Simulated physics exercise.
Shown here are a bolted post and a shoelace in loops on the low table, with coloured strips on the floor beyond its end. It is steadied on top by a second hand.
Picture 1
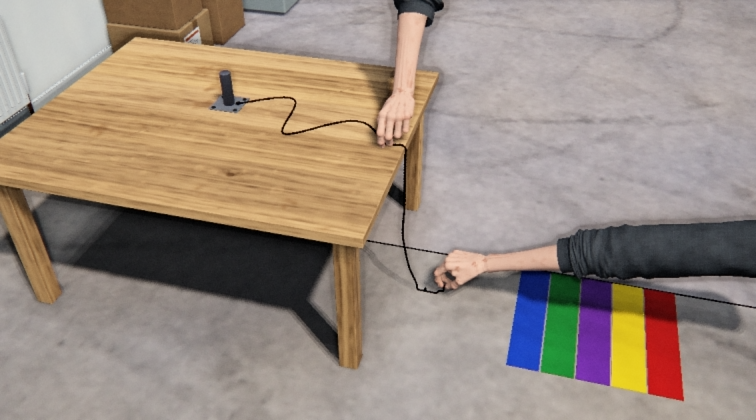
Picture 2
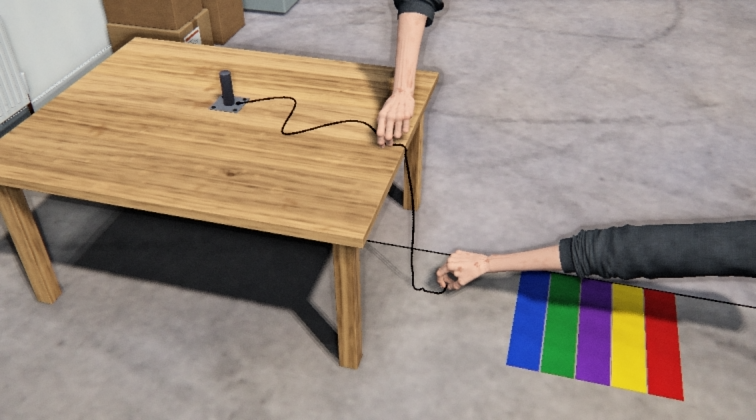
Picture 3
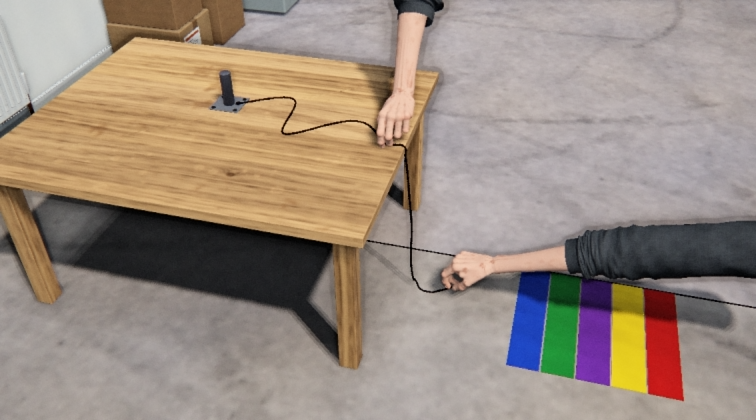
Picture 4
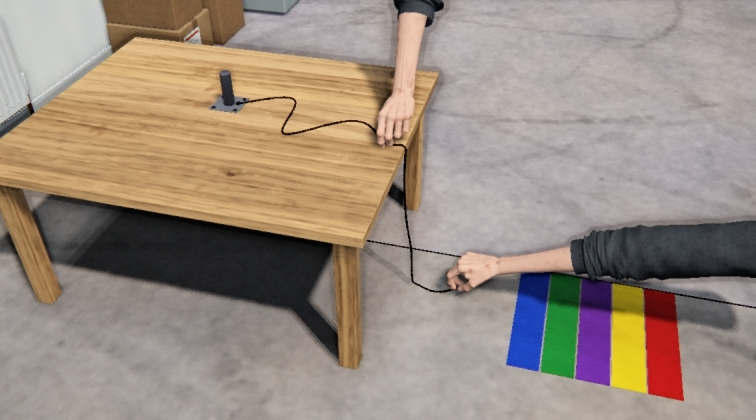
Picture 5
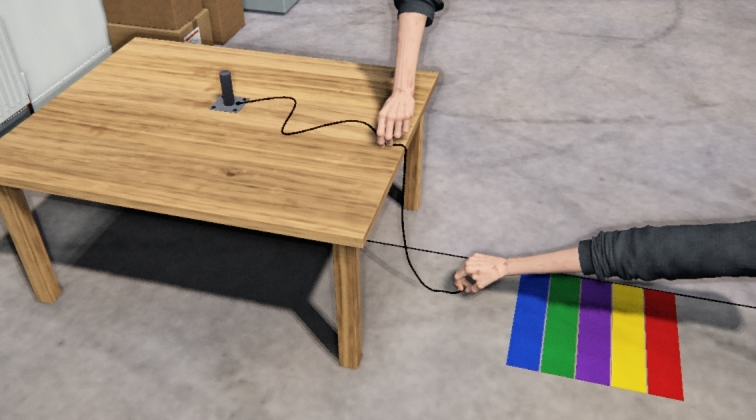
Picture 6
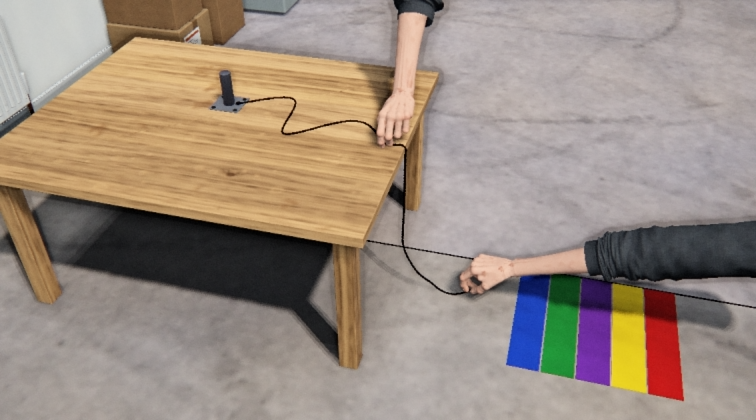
Beside a wooden table, a hand slowly draws a dark cord's end slightly right.
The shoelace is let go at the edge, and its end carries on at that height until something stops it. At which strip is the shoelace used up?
At the red one.
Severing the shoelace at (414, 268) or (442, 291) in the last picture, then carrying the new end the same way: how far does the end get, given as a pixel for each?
It ends up at (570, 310) the first time and at (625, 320) the second.
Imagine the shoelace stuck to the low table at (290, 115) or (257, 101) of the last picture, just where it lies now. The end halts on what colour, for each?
In order: Yellow, then red.
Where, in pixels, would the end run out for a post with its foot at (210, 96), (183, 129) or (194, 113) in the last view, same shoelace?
About (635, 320), then (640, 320), then (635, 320).
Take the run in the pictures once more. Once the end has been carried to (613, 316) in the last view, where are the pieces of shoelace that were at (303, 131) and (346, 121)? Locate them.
Well, the first one sits at (369, 135), and the second one sits at (409, 149).
A little later, end near (613, 316); over purple.
Next, end near (649, 323); over red.
When it is tight, end near (670, 326); over red. The red one.
